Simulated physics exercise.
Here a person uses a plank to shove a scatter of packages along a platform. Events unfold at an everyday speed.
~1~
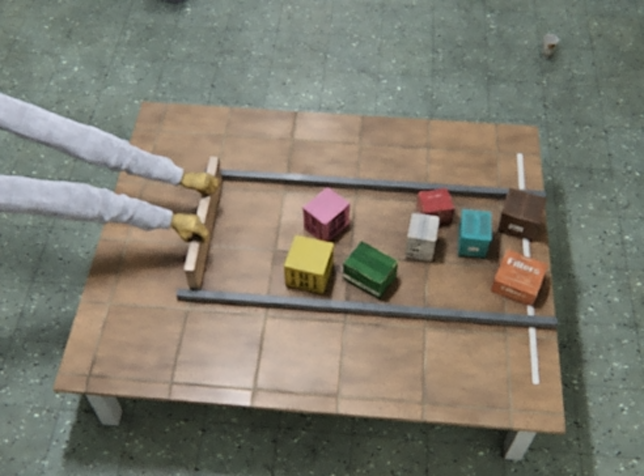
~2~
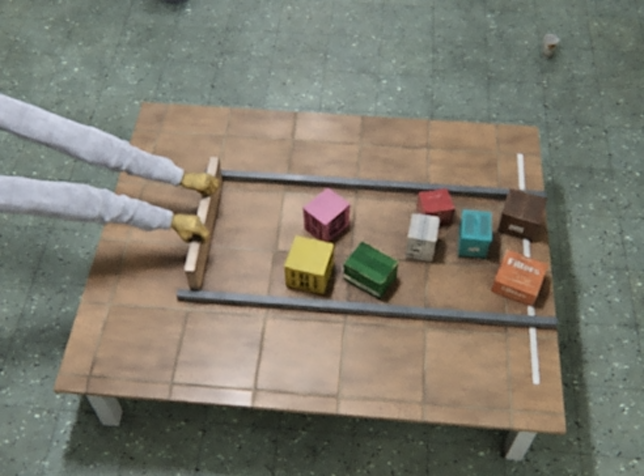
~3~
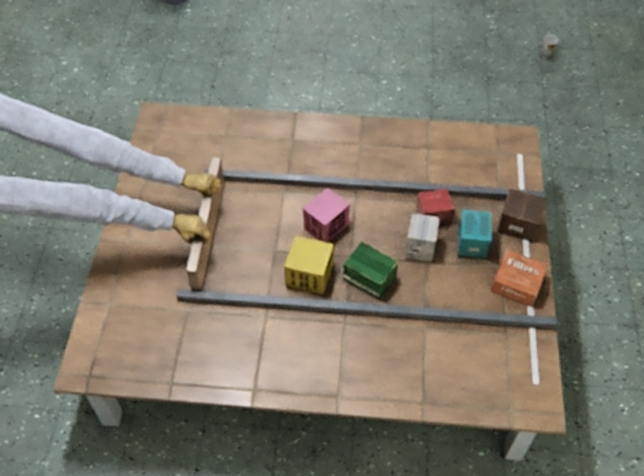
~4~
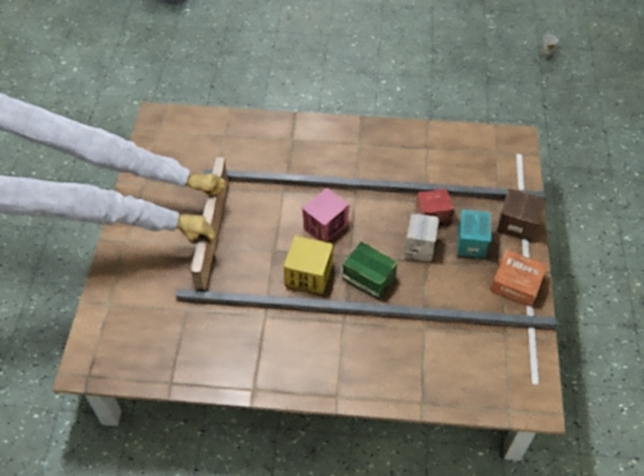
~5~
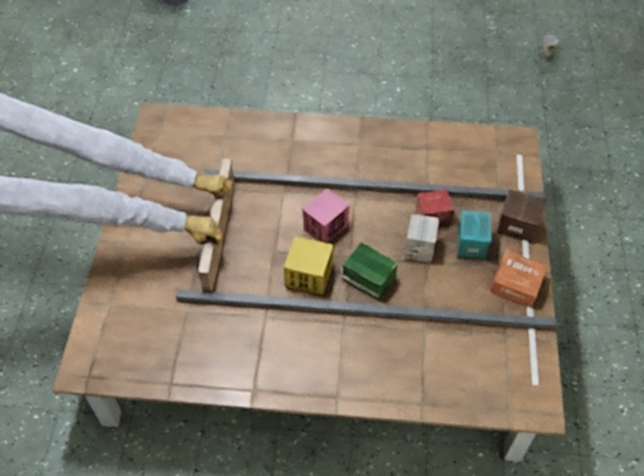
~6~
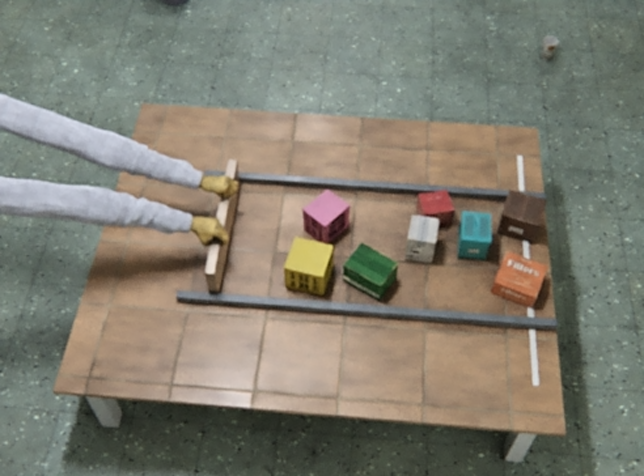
A wooden plank, held by two gloved hands, slid slowly a short way to the right along the tiled table between two rails, while the scattered colored boxes ahead of it stayed still, untouched.
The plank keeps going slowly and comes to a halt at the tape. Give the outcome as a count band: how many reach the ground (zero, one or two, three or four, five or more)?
The edge claims more than four.
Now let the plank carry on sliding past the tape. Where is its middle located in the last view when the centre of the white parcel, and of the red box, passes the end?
The middle is at (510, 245) when it's the white parcel, and at (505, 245) when it's the red box.
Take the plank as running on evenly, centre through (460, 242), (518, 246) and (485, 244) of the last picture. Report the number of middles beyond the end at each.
1, 6 and 3.
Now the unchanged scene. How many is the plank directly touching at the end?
2 in contact.
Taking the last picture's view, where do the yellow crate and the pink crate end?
In the last picture the yellow crate sits at (553, 283) while the pink crate sits at (543, 224).
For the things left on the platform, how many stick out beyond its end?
The count would be 2.
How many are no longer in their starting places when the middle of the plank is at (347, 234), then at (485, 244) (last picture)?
3 at one spot and 8 at the other.
A little later, none off yet; brown tote at rest near (521, 217); orange box at rest near (519, 280); turquoise tote at rest near (474, 236).
Next, one off so far; brown tote shifted about its own width near (549, 216); orange box dropping near (574, 303); turquoise tote shifted well along near (543, 249).
When it is over, the number that fall off is five or more; down, green box, white parcel, red box, turquoise tote, orange box and brown tote.
